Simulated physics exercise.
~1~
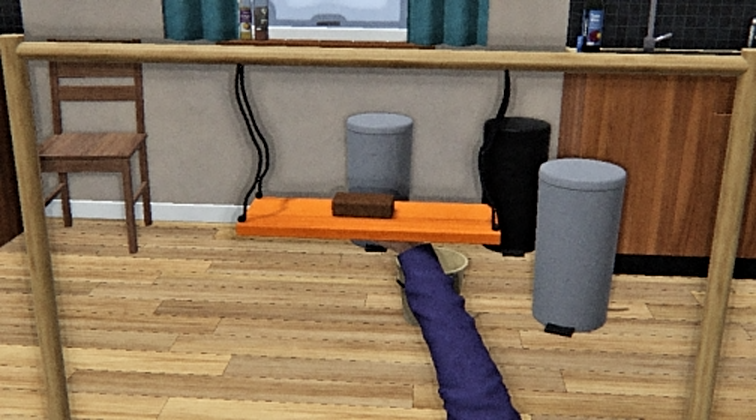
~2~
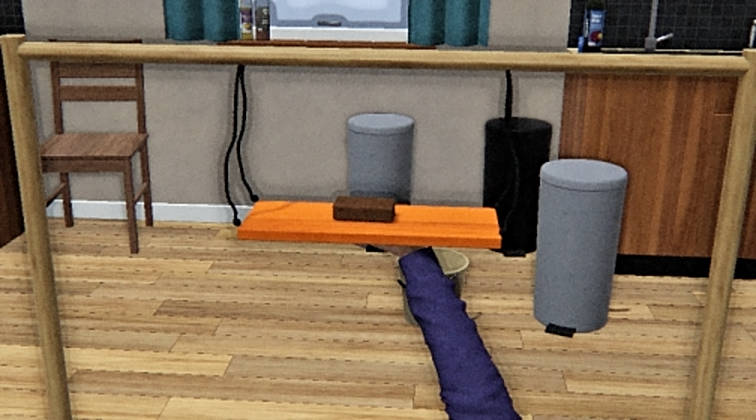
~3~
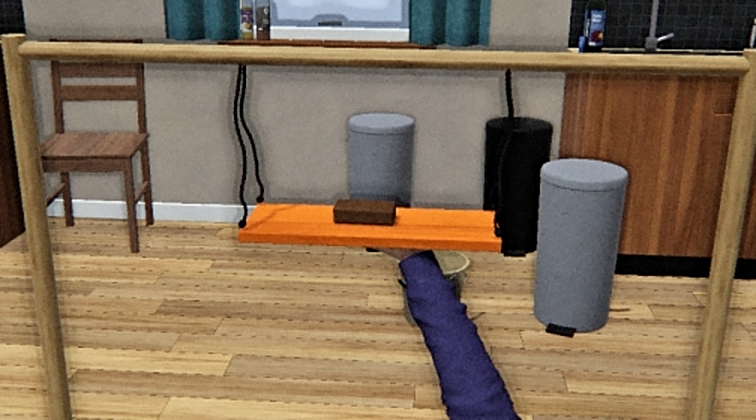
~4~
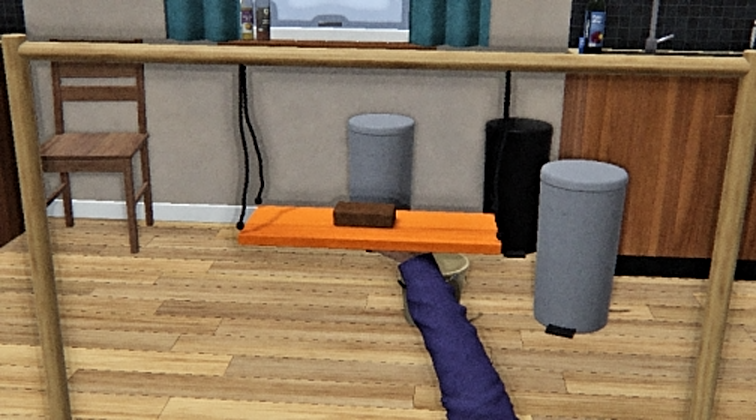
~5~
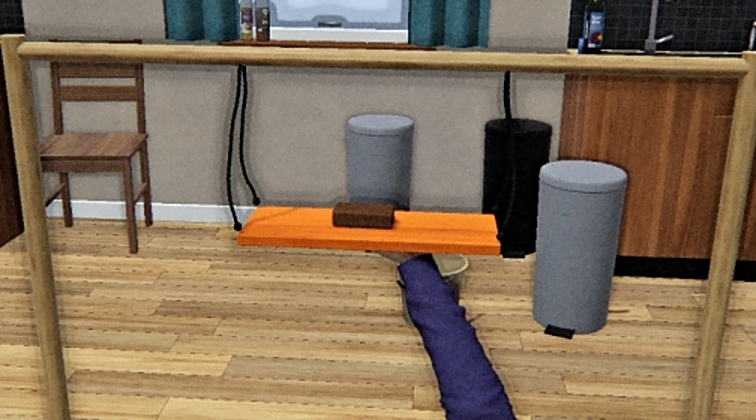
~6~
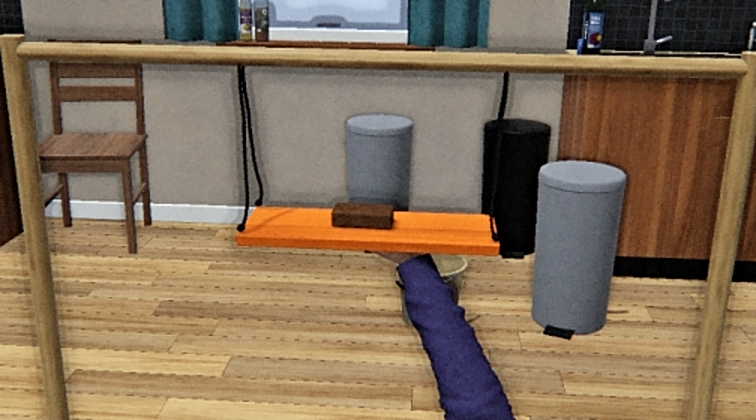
Orange board carrying a small brown block sinking slightly from a wooden frame, purple-sleeved arm beneath it, black cords drawing straighter.
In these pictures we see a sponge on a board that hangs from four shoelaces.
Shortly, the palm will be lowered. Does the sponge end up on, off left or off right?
On.
Then, 0.48 s on from there, board level; sponge on the board near (363, 219).
In the end, board level; sponge on the board near (363, 219). The sponge keeps its place.
